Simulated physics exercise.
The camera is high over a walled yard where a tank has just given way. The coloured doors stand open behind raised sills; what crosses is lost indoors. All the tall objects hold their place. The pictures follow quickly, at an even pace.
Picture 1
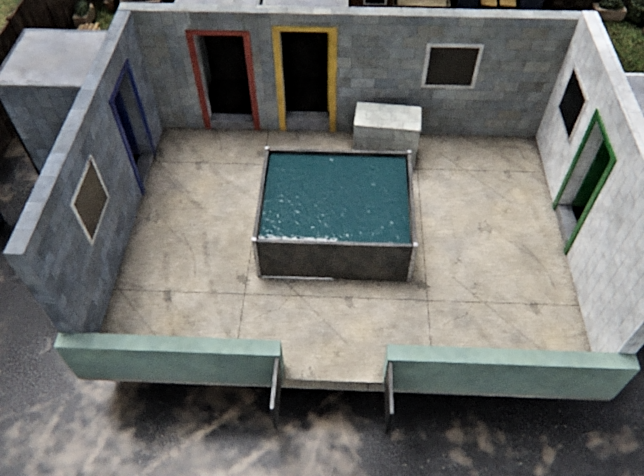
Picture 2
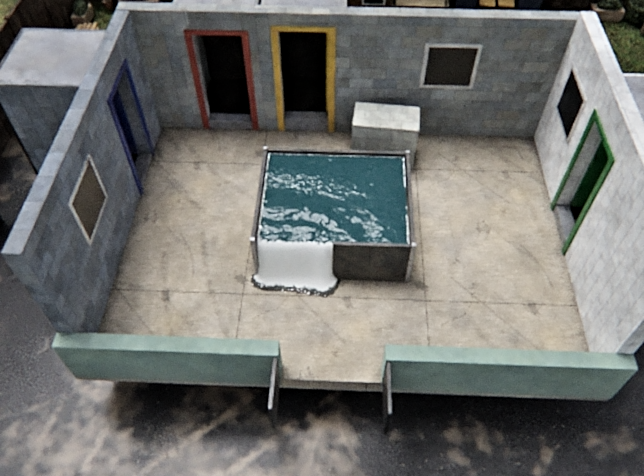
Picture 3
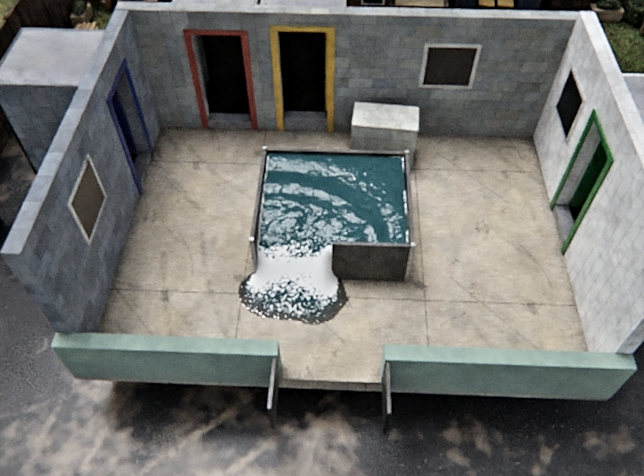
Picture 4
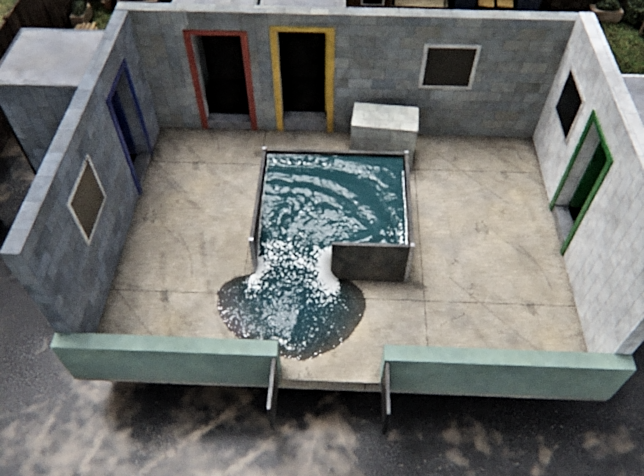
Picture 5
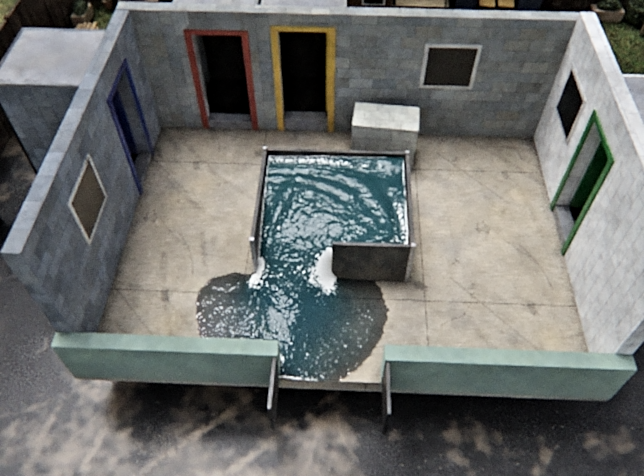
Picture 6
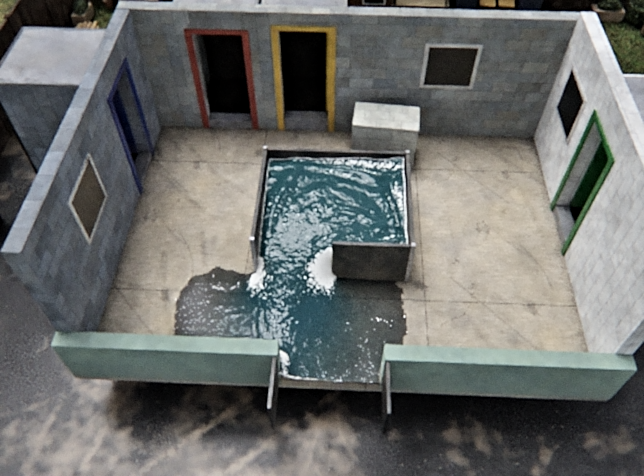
In a walled yard, water bursts from the tank's front left and spreads across the floor.
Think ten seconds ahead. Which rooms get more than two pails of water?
The green door holds within the limit; the blue door holds within the limit; the red door holds within the limit; the yellow door holds within the limit.
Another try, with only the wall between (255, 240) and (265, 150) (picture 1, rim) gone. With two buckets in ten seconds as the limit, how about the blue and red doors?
The blue one is over; the red one stays under.
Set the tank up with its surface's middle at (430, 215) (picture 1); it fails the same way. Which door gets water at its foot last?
That is the red one.
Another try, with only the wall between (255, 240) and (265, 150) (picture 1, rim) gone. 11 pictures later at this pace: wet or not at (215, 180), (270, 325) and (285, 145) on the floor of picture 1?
One after the other: Covered, clear, no water.
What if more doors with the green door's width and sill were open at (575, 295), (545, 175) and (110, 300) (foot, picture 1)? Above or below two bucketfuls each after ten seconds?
In turn: Lets less in, takes less, lets more in.
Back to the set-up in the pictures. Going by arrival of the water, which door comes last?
That is the green door.
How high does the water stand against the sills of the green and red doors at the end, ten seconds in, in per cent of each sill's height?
Near 30 and 50 in a hundred.
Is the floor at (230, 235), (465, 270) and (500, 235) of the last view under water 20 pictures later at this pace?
In turn: Under water, no water, free of water.
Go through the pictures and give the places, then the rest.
The first picture shows still water in the tank at (336, 197).
In the second picture, water pours out at (295, 265) and has run to (333, 286).
In the third picture, water pours out at (294, 265) and has run to (324, 317).
In the fourth picture, water pours out at (294, 267) and has run to a hidden place.
In the fifth picture, water pours out at (295, 267) and has run to a hidden place.
In the sixth picture, water pours out at (295, 266) and has run to a hidden place.
A moment on, water covers 20 % of the floor; the green door not reached, the blue door not reached, the red door not reached, the yellow door not reached.
Next, water covers 25 % of the floor; the green door not reached, the blue door not reached, the red door not reached, the yellow door not reached.
Then, water covers 45 % of the floor; the green door not reached, the blue door wet at the sill, nothing in, the red door wet at the sill, nothing in, the yellow door not reached.
Later, water covers 60 % of the floor; the green door not reached, the blue door wet at the sill, nothing in, the red door wet at the sill, nothing in, the yellow door wet at the sill, nothing in.
In the end, water covers 80 % of the floor; the green door wet at the sill, nothing in, the blue door wet at the sill, nothing in, the red door wet at the sill, nothing in, the yellow door wet at the sill, nothing in.
